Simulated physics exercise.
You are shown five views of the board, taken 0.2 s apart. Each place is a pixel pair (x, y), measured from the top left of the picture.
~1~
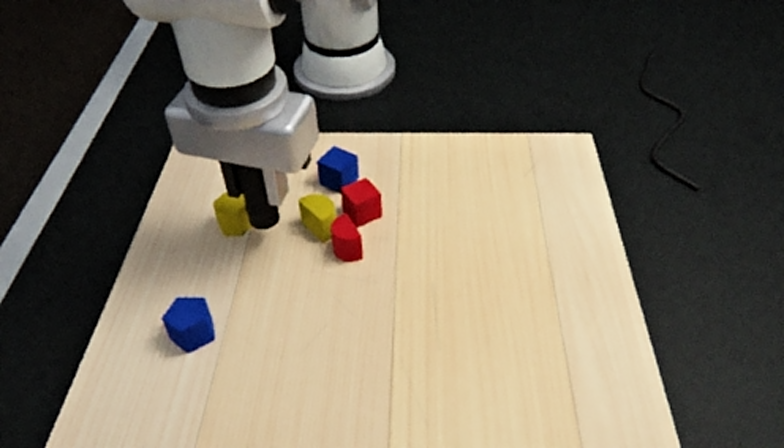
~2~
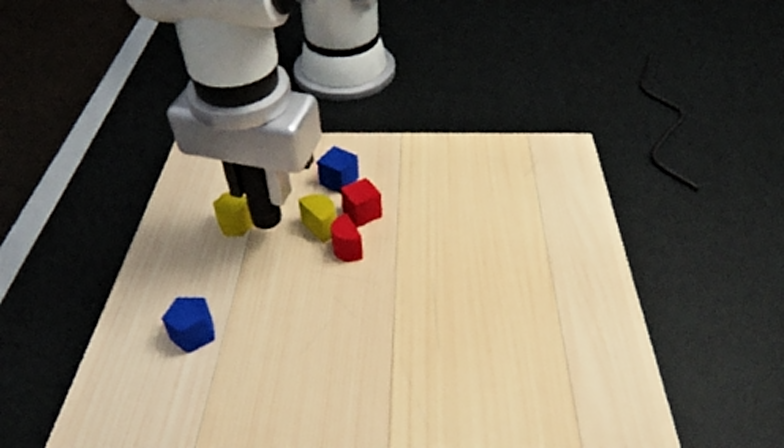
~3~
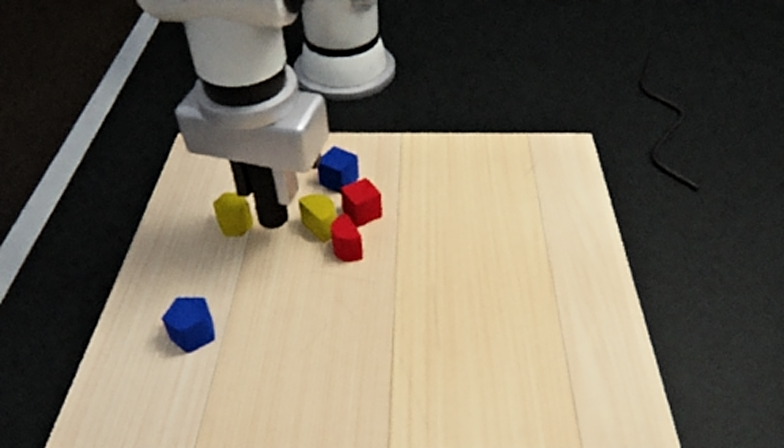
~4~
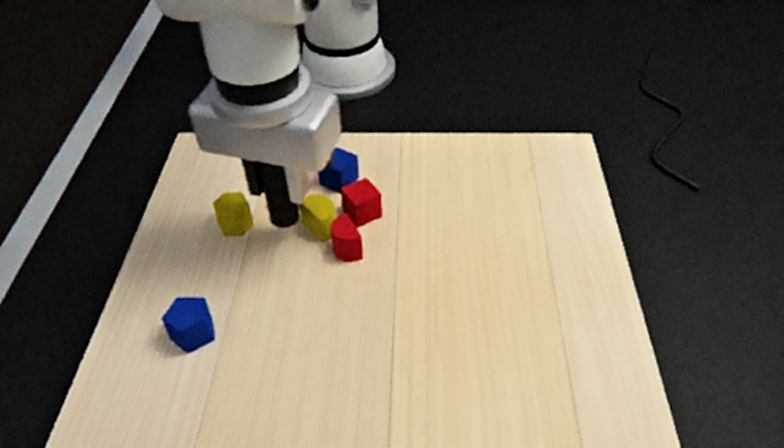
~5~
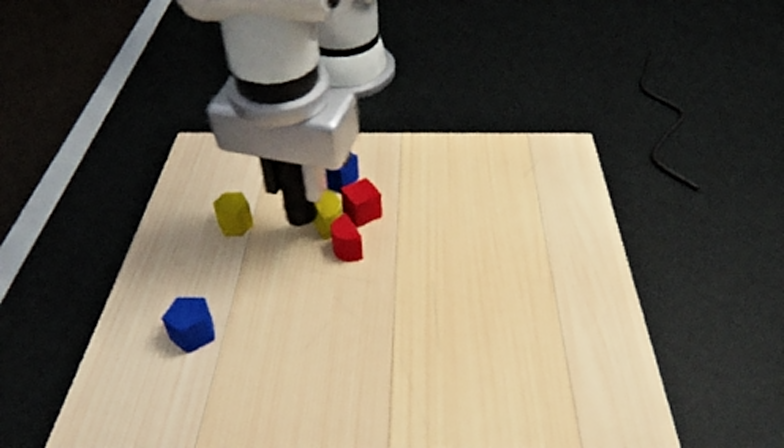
On a pale wooden board, a robot arm shifting its dark peg slightly right toward clustered red, yellow and blue blocks.
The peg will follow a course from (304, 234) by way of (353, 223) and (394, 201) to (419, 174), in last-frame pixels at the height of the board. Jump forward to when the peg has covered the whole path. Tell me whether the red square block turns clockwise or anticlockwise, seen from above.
It spins clockwise.
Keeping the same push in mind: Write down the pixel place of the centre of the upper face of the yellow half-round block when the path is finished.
It should be at (443, 145) by then.
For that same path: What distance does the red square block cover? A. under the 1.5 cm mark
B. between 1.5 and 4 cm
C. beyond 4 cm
Letter C.
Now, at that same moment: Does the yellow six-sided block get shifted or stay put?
It's unmoved.
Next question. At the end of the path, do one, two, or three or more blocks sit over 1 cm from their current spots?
The number of blocks that move over 1 cm is two.
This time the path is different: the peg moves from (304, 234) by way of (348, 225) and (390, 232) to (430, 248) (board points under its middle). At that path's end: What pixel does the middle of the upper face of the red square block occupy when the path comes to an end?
(408, 173)
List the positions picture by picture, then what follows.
In the first frame, peg's lower end at (265, 220); yellow six-sided block at (230, 202); yellow half-round block at (318, 204); red half-round block at (345, 227); red square block at (361, 190).
In the second frame, peg at (267, 220); blocks still.
In the third frame, peg at (274, 220); blocks still.
In the fourth frame, peg at (285, 218); blocks still.
In the fifth frame, peg at (301, 217); yellow six-sided block at (230, 202); yellow half-round block at (324, 201); red half-round block at (345, 227); red square block at (361, 190).
On the path given first. One third of the way, peg at (352, 206); yellow half-round block at (373, 188), turned 20° anticlockwise; red square block at (399, 177).
Two thirds of the way, peg at (394, 184); yellow half-round block at (415, 168); red square block at (441, 160).
At the end, peg at (419, 157); yellow six-sided block still; yellow half-round block at (443, 145), turned 25° clockwise; red half-round block still; red square block at (472, 149), turned 45° clockwise.
